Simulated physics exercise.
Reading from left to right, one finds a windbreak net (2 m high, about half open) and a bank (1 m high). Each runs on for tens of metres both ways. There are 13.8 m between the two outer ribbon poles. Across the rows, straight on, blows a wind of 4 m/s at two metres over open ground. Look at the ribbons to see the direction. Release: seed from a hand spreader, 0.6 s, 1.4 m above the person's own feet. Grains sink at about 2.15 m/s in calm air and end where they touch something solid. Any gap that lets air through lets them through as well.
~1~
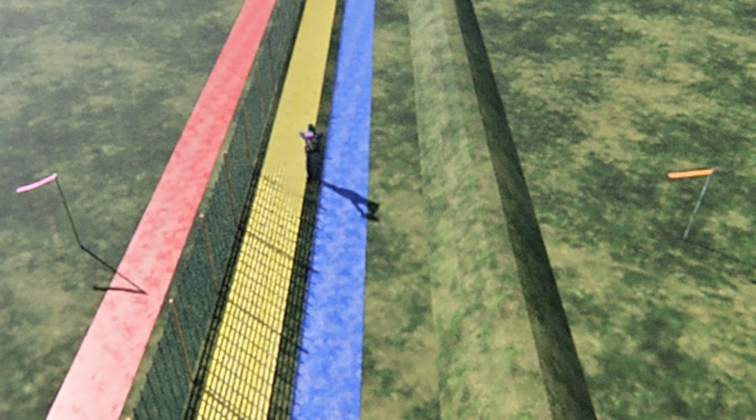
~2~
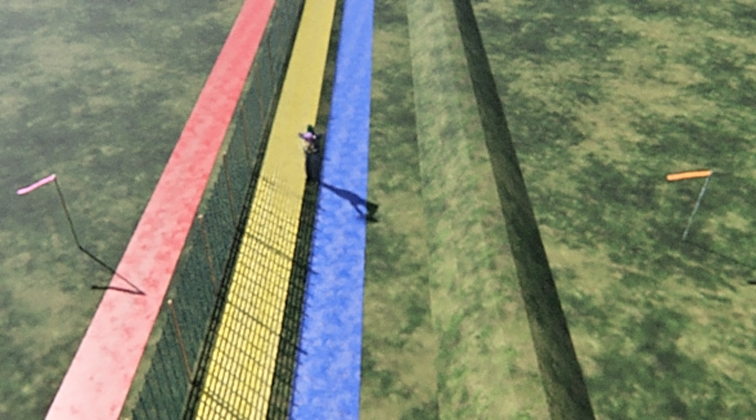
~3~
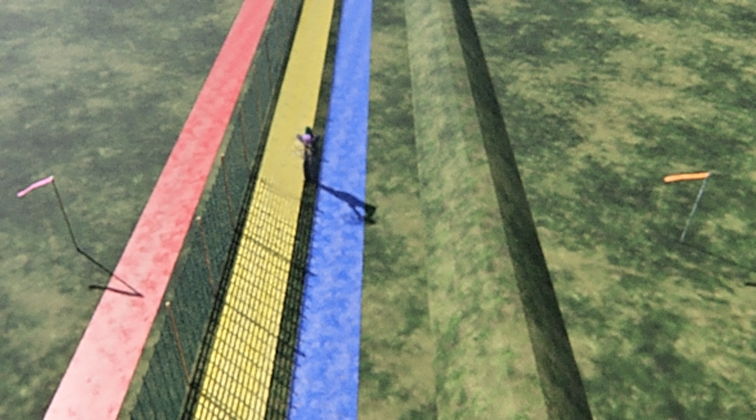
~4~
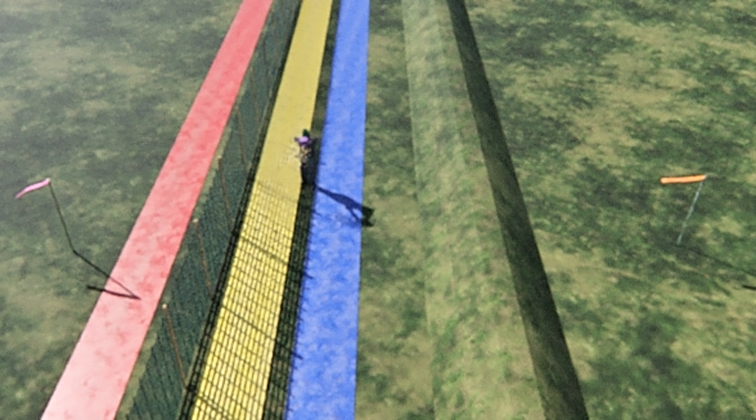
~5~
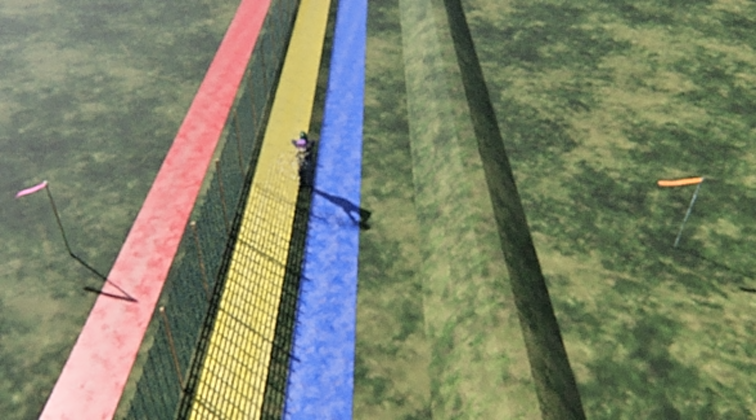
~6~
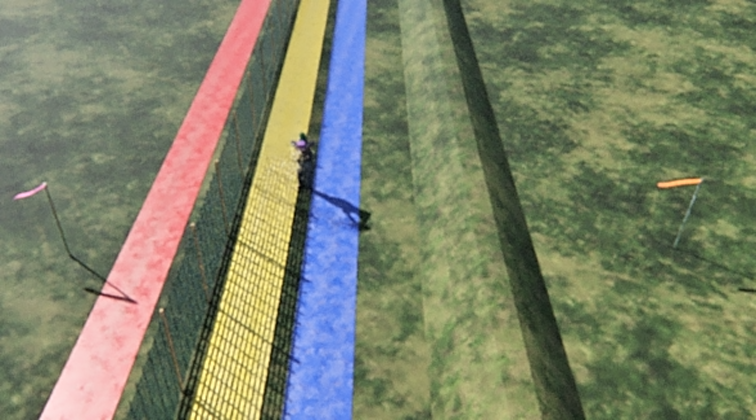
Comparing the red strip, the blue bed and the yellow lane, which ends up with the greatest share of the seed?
I would say yellow.
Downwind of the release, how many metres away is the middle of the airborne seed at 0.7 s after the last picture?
Roughly 1.0 m.
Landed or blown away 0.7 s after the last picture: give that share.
About 65 per cent.
Then, 0.7 s after the last picture, 37 % is in the air or yet to come; 0 % lies on the blue bed, 51 % on the yellow lane and 0 % on the red strip; the middle of what still flies is 0.3 m above the low ground, near (272, 189).
Then, 1.5 s after the last picture, 0 % is in the air or yet to come; 0 % lies on the blue bed, 82 % on the yellow lane and 0 % on the red strip.
Then, 3.0 s after the last picture, 0 % is in the air or yet to come; 0 % lies on the blue bed, 82 % on the yellow lane and 0 % on the red strip.
Then, 7.5 s after the last picture, 0 % is in the air or yet to come; 0 % lies on the blue bed, 82 % on the yellow lane and 0 % on the red strip.
Then, 44.5 s after the last picture, 0 % is in the air or yet to come; 0 % lies on the blue bed, 82 % on the yellow lane and 0 % on the red strip.
